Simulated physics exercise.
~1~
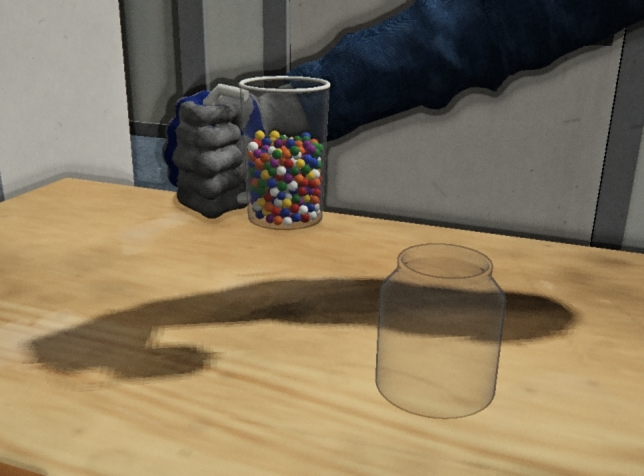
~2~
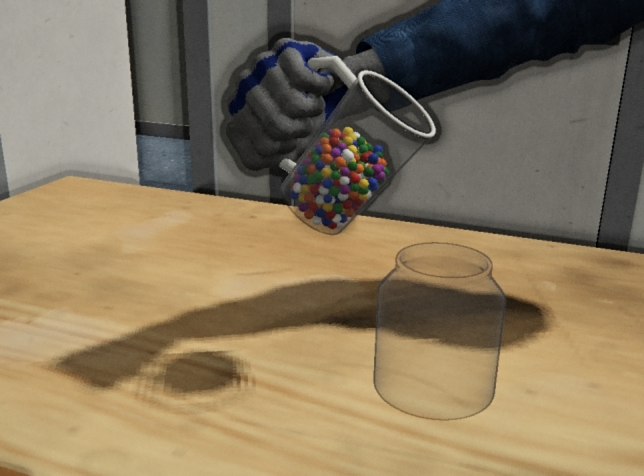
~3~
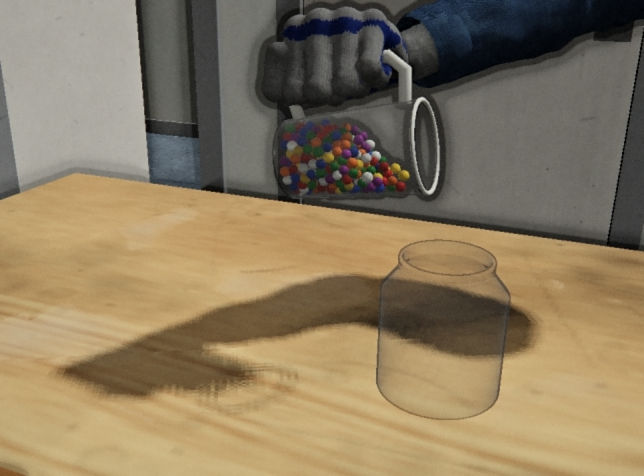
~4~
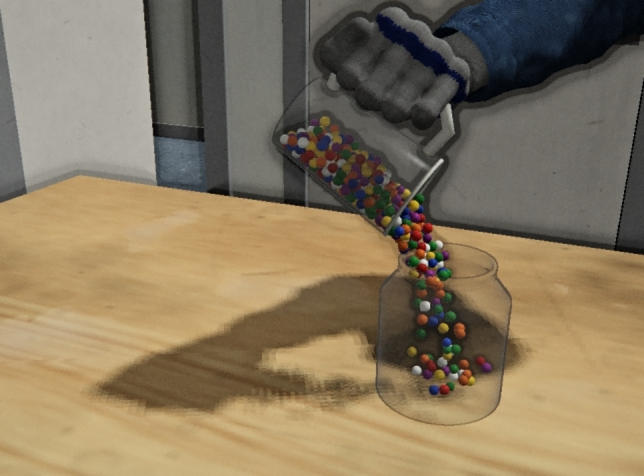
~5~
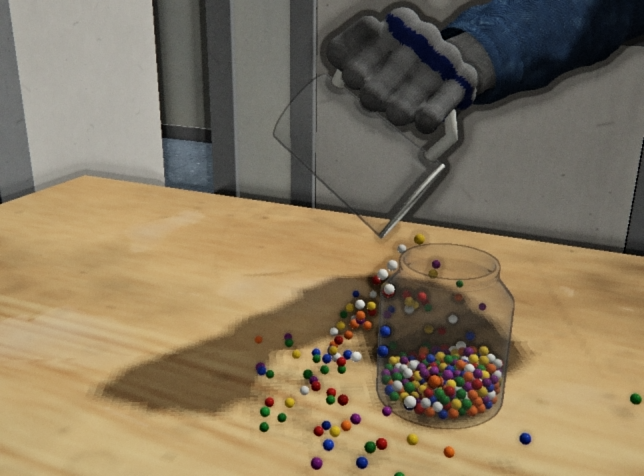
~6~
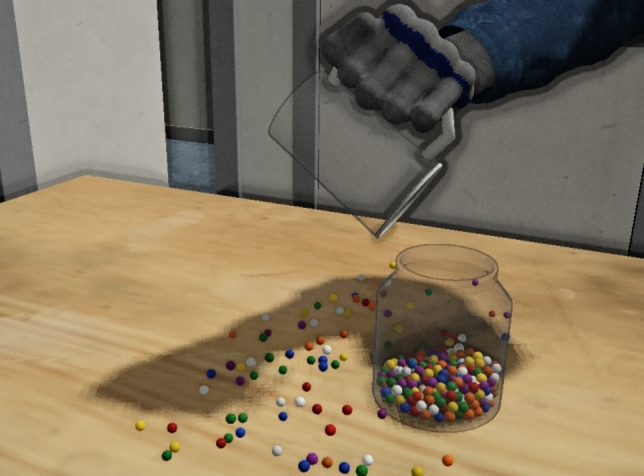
A gloved hand tips colourful beads into a clear jar, filling it partly and spilling some.
